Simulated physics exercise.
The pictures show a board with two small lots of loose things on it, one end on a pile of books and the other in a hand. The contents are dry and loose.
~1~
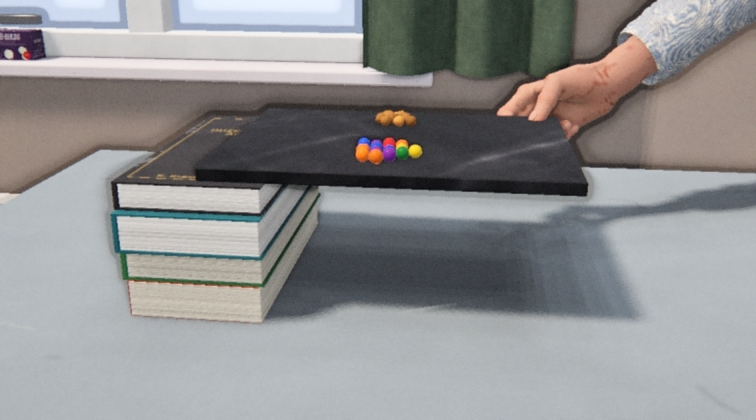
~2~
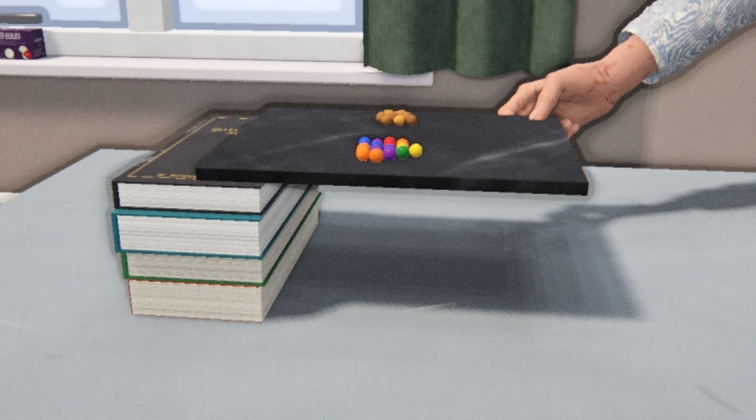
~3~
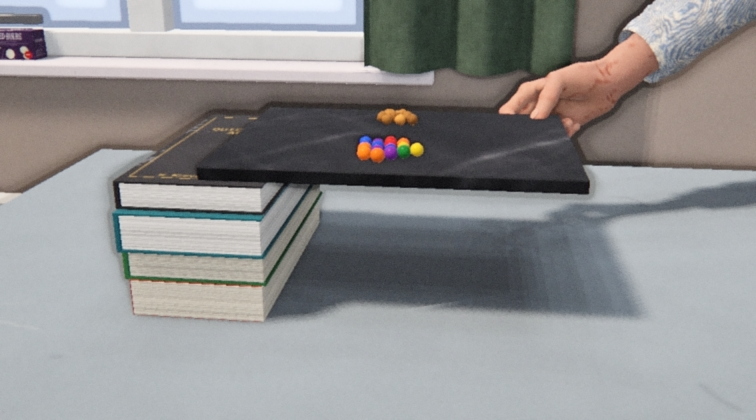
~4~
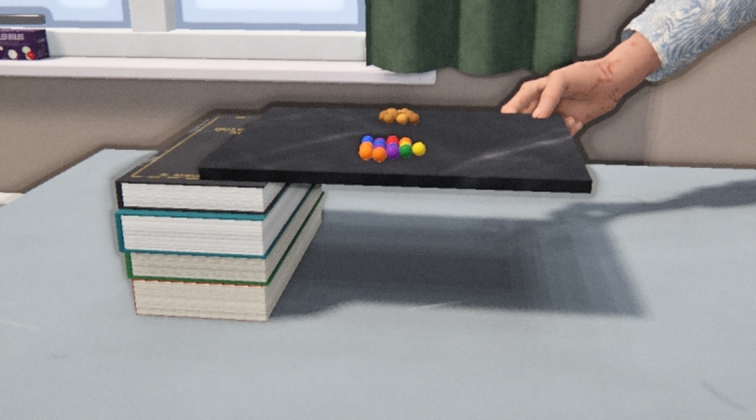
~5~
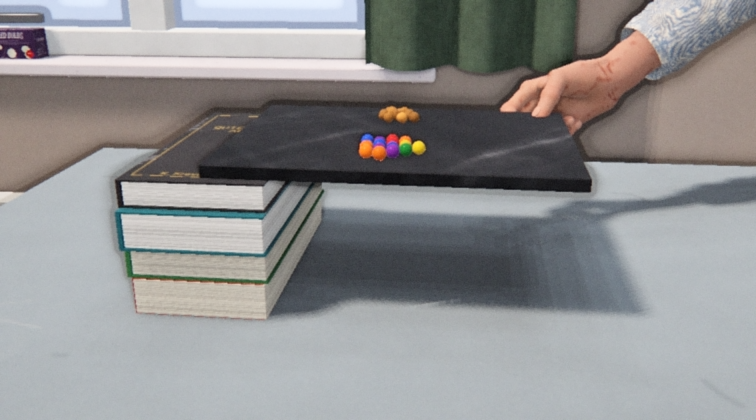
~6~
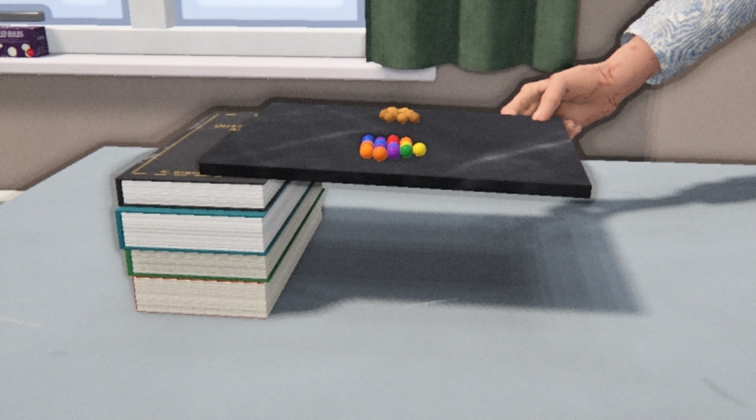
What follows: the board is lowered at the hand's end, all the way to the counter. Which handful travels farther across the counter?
Farther out at the end: The near one.
Then, 0.36 s later than the last frame, board sloping at 10°; near handful every one still on the board; far handful every one still on the board.
Then, 0.82 s later than the last frame, board sloping at 20°; near handful mostly less than half a board's length out; far handful every one still on the board.
Then, 1.32 s later than the last frame, board resting at 29°; near handful mostly up to a board's length out; far handful mostly at the foot of the board.
When it is over, board resting at 29°; near handful mostly more than two board lengths out, roughly two thirds gone off the counter; far handful mostly less than half a board's length out; the near handful has gone farther.
